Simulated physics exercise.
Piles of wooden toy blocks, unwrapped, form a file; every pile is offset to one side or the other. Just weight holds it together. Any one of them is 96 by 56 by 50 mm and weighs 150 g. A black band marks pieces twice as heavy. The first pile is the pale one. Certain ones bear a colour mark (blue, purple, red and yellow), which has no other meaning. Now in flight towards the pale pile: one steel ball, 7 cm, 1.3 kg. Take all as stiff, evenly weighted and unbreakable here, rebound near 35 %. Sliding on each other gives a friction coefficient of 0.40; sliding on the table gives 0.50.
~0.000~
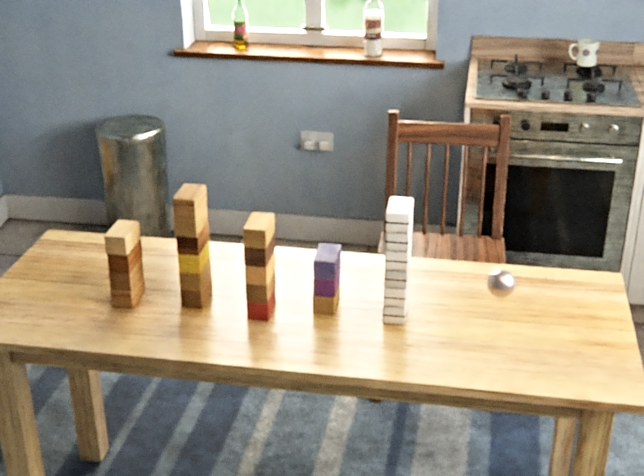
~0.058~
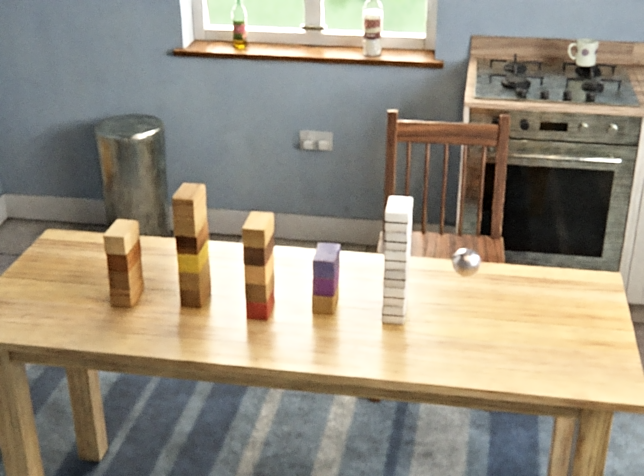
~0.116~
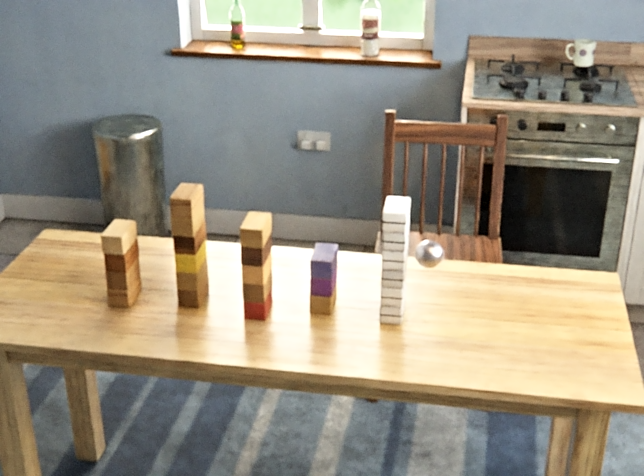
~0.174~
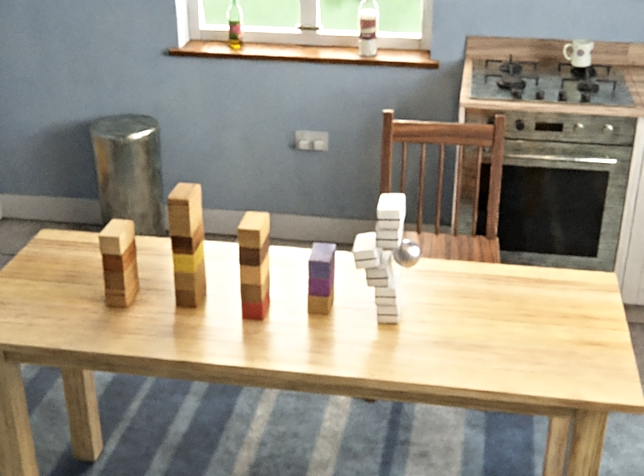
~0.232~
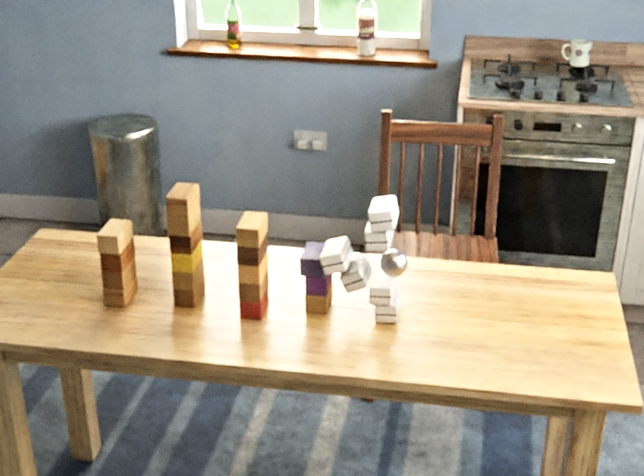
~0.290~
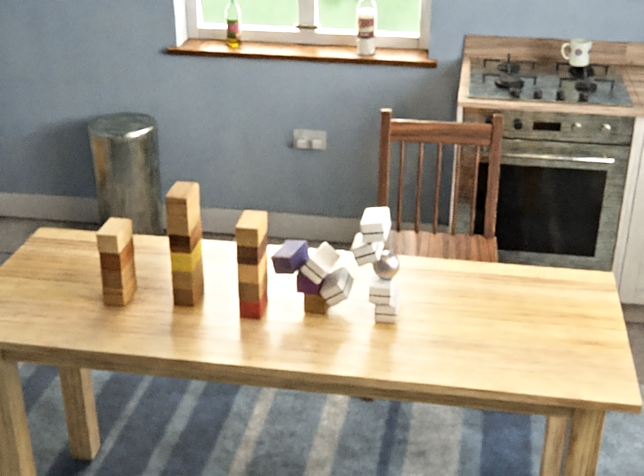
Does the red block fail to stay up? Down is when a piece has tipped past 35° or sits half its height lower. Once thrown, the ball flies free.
No, it stays where it was.
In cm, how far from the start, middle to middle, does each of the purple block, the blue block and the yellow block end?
Shift in cm - purple: 12; blue: 30; yellow: 0.
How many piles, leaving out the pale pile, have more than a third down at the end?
The total is 1.
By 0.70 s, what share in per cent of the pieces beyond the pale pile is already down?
By then 10 %.
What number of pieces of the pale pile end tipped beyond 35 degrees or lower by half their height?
5 of the pale pieces.
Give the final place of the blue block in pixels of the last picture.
Last frame, centre at roughly (249, 255).
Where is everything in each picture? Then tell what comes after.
In the first frame (pixels give the middle of a visible side; the camera pans a little), ball (501, 284) 19 cm from contact, 1.8 m/s; red block (257, 312); purple block (324, 288); blue block (327, 252); none of the others has stirred.
The second frame shows ball (466, 263) 10 cm from contact, 1.5 m/s; red block (256, 311).
The third frame shows ball (429, 255) 20 mm from contact, 1.4 m/s; red block (254, 311).
The fourth frame shows ball (407, 254) after contact, 0.5 m/s; red block (252, 311); none of the others has stirred.
The fifth frame shows ball (394, 263) after contact, 0.9 m/s; red block (250, 311); blue block (314, 250) 14 mm from its place; one has shifted.
The sixth frame shows ball (386, 265) after contact, 0.3 m/s; red block (249, 310); blue block (288, 249) 12° from how it stood; purple block (306, 285) 21 mm from its place; movement in 2 of them.
After 0.35 s, 4 of the pale pile down; none of the 18 other blocks down, 5 disturbed; red block unmoved; blue block 33° from how it stood, 19 mm lower.
After 0.44 s, 4 of the pale pile down; 2 of the 18 other blocks down; red block unmoved; purple block 63° from how it stood, 37 mm lower.
After 0.70 s, 5 of the pale pile down; 2 of the 18 other blocks down; red block unmoved; blue block on its side.
In the end (1.4 s), 5 of the pale pile down; 2 of the 18 other blocks down; red block unmoved; purple block on its side; blue block on its side. From the last view, middles, red block near (252, 300), purple block near (278, 287).
